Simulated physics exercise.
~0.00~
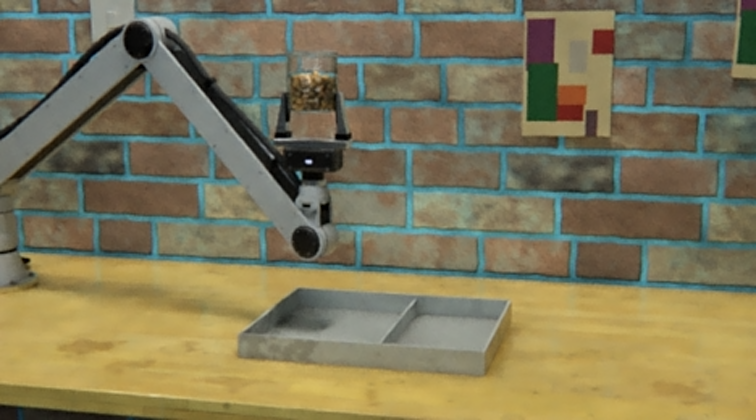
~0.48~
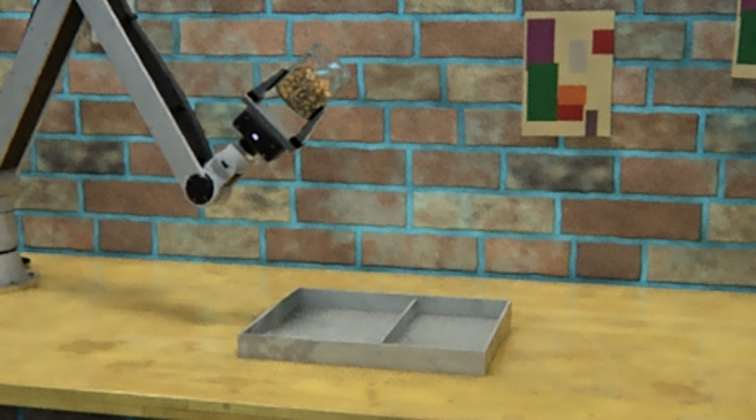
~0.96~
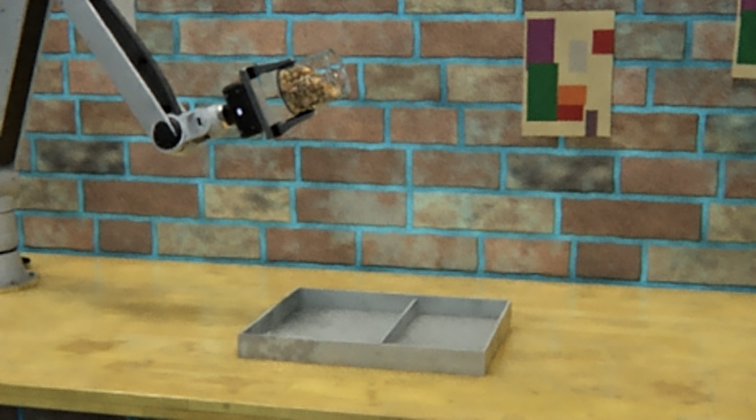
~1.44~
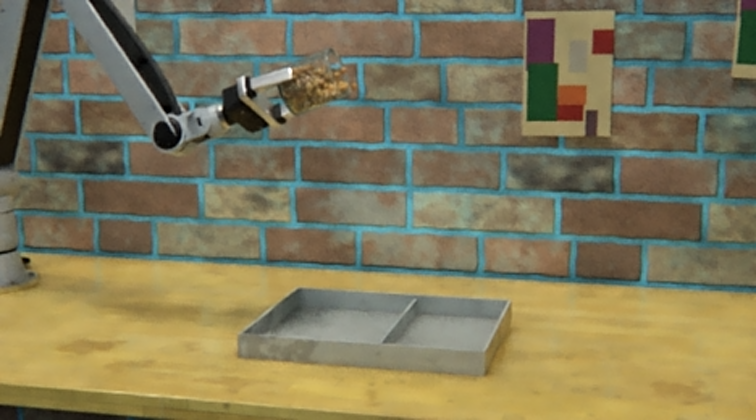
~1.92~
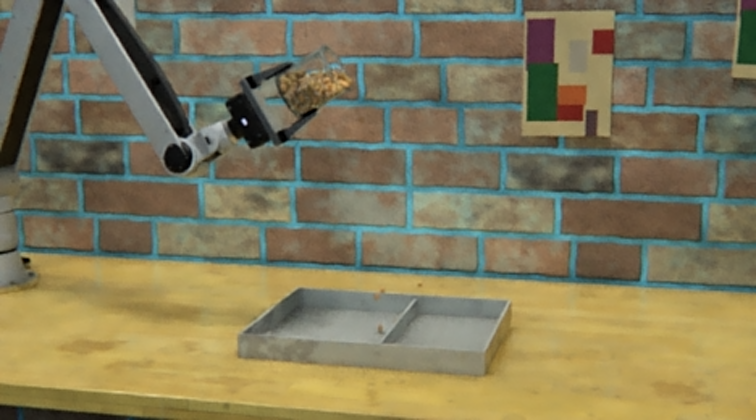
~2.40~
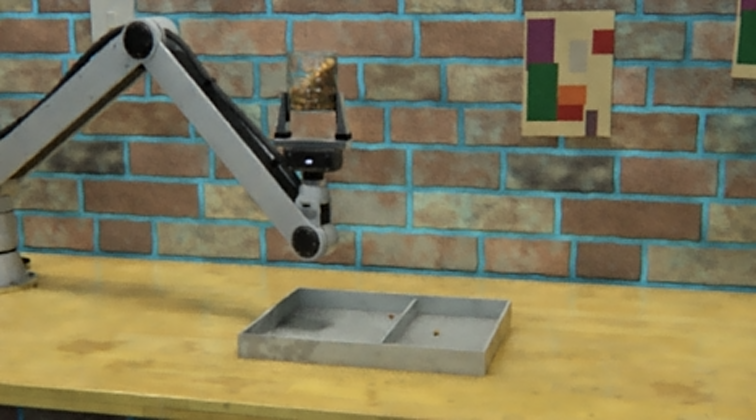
In the video, a robot arm holding a clear beaker of dried chickpeas above a divided gray tray tips it to the right, and a few pieces fall toward the tray before the arm returns the beaker upright, still holding most of its load.
